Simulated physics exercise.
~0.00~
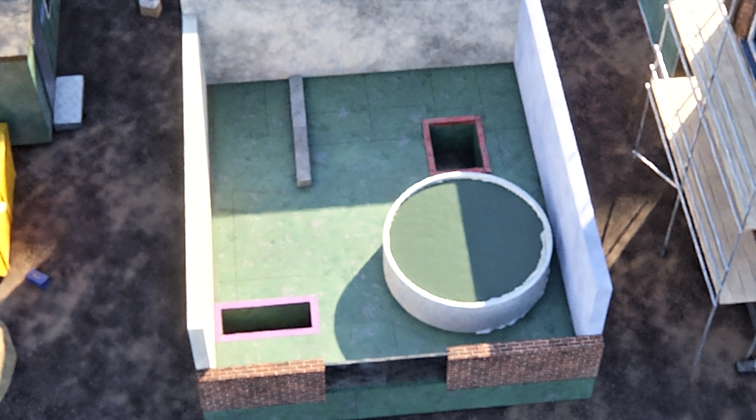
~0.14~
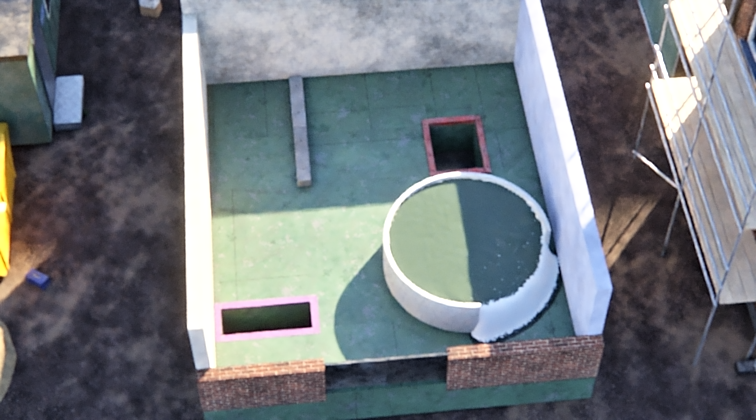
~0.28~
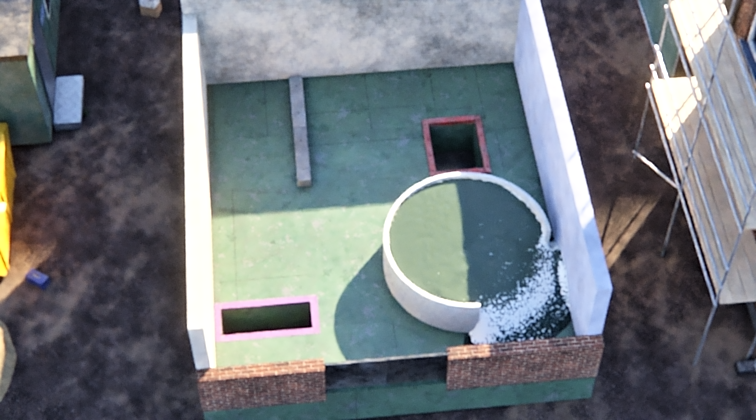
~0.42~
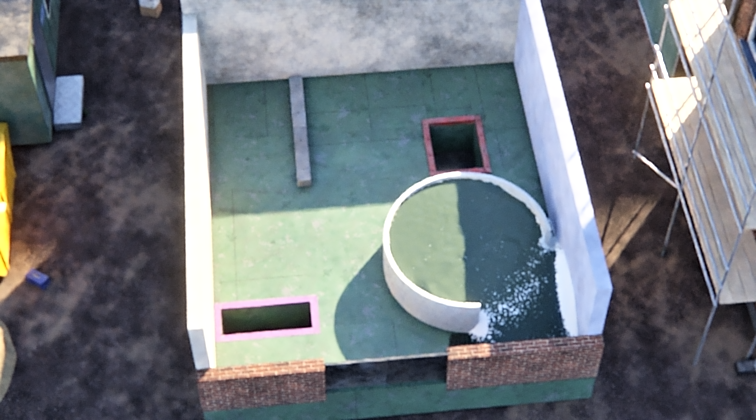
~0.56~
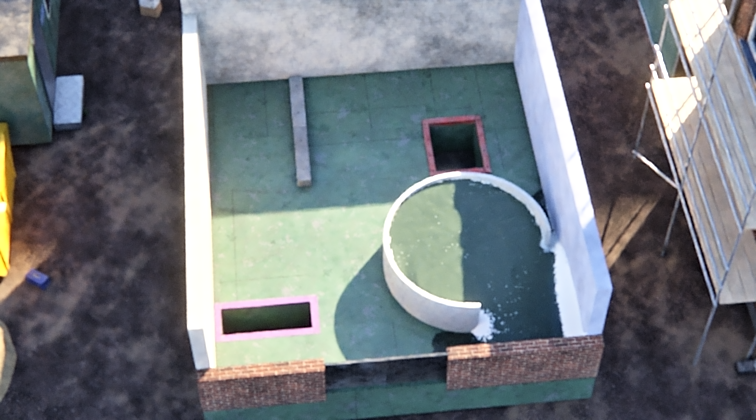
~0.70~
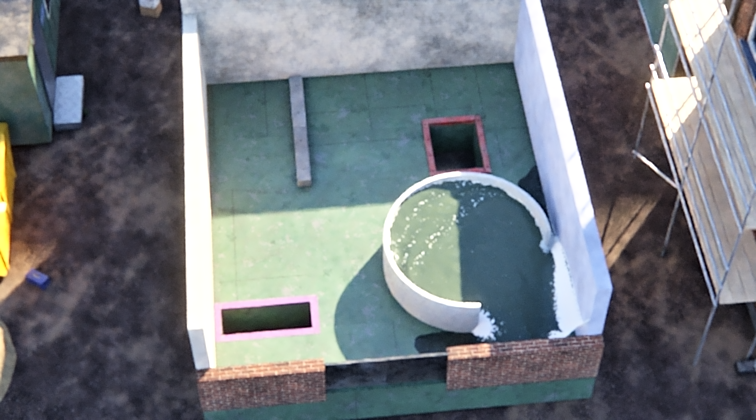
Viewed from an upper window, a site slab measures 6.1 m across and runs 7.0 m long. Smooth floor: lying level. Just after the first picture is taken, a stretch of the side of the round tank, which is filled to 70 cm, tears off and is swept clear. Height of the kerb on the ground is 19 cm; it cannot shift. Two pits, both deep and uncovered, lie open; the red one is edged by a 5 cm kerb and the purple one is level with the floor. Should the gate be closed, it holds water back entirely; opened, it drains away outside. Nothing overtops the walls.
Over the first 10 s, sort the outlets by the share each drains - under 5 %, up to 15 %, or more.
After 10 s, the gate takes under 5 %, the red pit takes not even 5 %, the purple pit takes more than 15 %.
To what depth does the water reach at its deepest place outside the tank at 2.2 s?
Up to near 55 cm.
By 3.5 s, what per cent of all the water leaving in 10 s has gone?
Roughly 25 per cent has gone by then.
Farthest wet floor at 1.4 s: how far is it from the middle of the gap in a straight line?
It comes to some 4.0 metres.
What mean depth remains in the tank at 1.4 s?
Depth, averaged: Around 45 centimetres.
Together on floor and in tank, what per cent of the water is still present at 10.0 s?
Around 70 percent of the water.
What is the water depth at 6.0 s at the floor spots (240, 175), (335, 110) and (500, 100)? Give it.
Roughly 3, 2, 10 cm.
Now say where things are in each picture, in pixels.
The first frame shows still water, 70 cm deep, in the round tank at (468, 240).
In the second frame, water pours out at (530, 298) and has run 1.2 m, to (480, 343); deepest outside 31 cm, 70 cm at the round tank's back.
In the third frame, the front is at (553, 241), 1.5 m from the gap at (530, 298); 1.5 m2 of floor is under water; 70 cm left at the back of the round tank.
In the fourth frame, water pours out at (530, 299) and has run 1.9 m, to (548, 220); deepest outside 59 cm, 70 cm at the round tank's back.
In the fifth frame, water pours out at (530, 300) and has run 2.5 m, to (543, 194); deepest outside 83 cm, 70 cm at the round tank's back.
In the sixth frame, the front is at (537, 172), 3.0 m from the gap at (530, 300); 2.9 m2 of floor is under water; 69 cm left at the back of the round tank.
After 1.4 s water covers 15 % of the floor and is deepest (74 cm) near (549, 298); gone so far, the gate 0 %, the red pit 0 %, the purple pit 0 %.
After 2.2 s water covers 30 % of the floor and is deepest (55 cm) near (573, 359); gone so far, the gate 0 %, the red pit 0 %, the purple pit 0 %.
After 3.5 s water covers 45 % of the floor and is deepest (32 cm) near (549, 298); gone so far, the gate 0 %, the red pit 0 %, the purple pit 7 %.
After 6.0 s water covers 70 % of the floor and is deepest (34 cm) near (551, 263); gone so far, the gate 0 %, the red pit 1 %, the purple pit 17 %.
After 10.0 s water covers 90 % of the floor and is deepest (28 cm) near (573, 359); gone so far, the gate 0 %, the red pit 1 %, the purple pit 30 %.
